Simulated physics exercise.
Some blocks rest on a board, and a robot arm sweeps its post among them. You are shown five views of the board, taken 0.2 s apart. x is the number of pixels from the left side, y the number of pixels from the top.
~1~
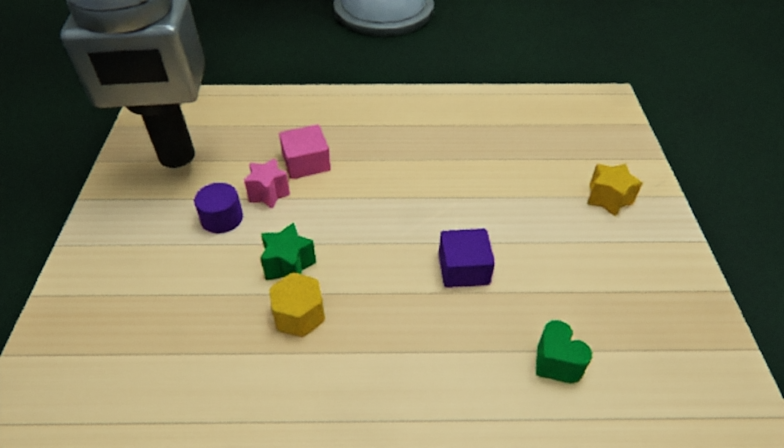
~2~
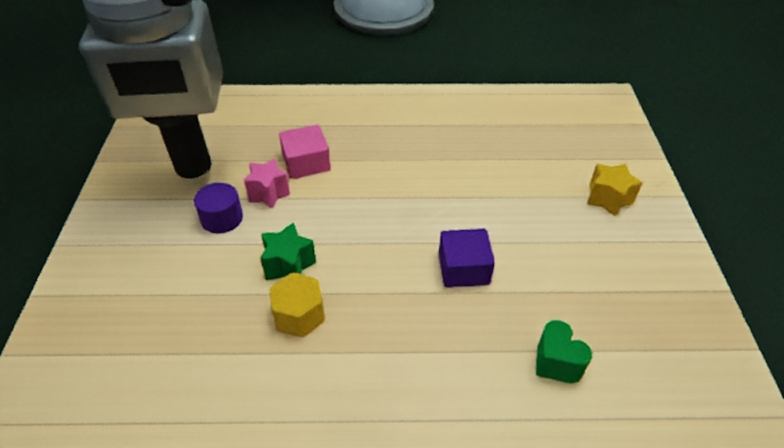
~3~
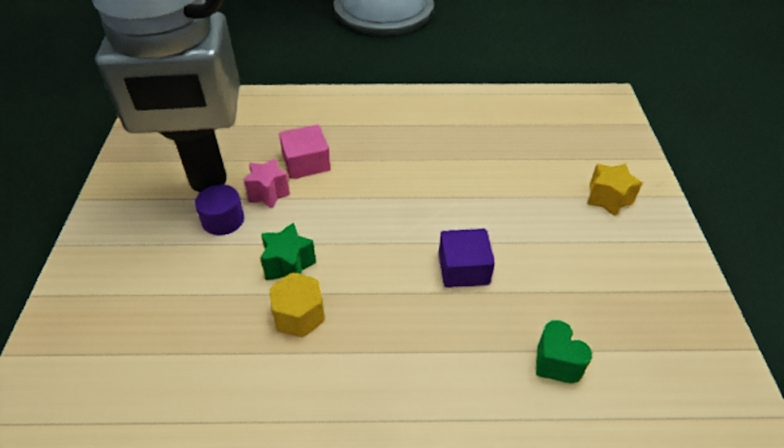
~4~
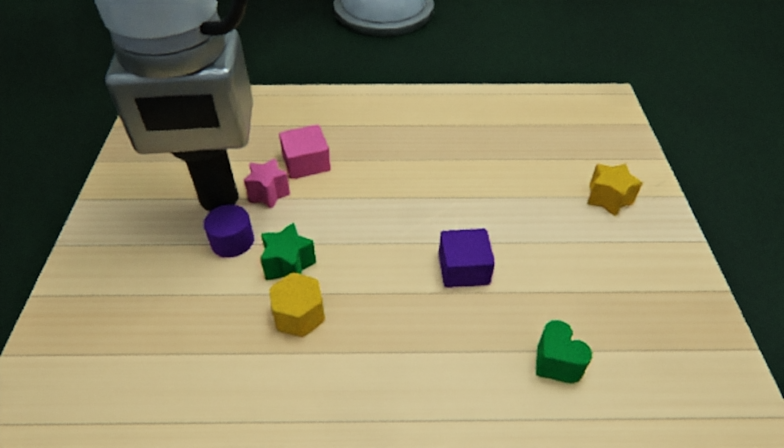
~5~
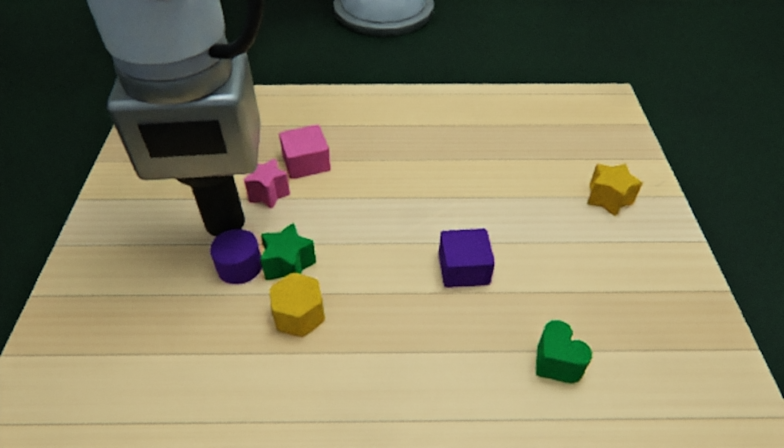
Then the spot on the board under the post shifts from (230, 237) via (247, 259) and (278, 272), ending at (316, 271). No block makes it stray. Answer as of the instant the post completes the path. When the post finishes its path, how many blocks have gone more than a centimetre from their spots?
Counting only shifts above 1 cm, I get two blocks.
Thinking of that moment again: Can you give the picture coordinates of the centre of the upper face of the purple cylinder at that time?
Its top centre lands on (252, 286).
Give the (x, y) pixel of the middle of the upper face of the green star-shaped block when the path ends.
The answer is (354, 252).
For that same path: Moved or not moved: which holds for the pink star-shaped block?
At the moment the path ends, the pink star-shaped block still stands where it did.
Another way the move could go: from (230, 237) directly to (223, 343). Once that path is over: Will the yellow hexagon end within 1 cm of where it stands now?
I'd say no.
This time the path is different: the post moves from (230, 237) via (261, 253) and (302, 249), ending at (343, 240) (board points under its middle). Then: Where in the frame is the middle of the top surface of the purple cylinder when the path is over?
It will end up at (248, 268).
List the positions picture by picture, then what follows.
The first frame shows post's lower end at (177, 157); purple cylinder at (216, 196); pink star-shaped block at (264, 172); green star-shaped block at (284, 243); yellow hexagon at (295, 294).
The second frame shows post at (193, 167); blocks still.
The third frame shows post at (209, 180); purple cylinder at (217, 198).
The fourth frame shows post at (219, 199); purple cylinder at (226, 220).
The fifth frame shows post at (225, 223); purple cylinder at (234, 245); pink star-shaped block at (264, 172); green star-shaped block at (284, 243); yellow hexagon at (295, 294).
On the path given first. Halfway along, post at (259, 254); purple cylinder at (250, 283); green star-shaped block at (306, 250), turned 35° anticlockwise; yellow hexagon at (298, 296).
At the end, post at (314, 257); purple cylinder at (252, 286); pink star-shaped block still; green star-shaped block at (354, 252), turned 60° anticlockwise; yellow hexagon at (299, 298), turned 15° anticlockwise.
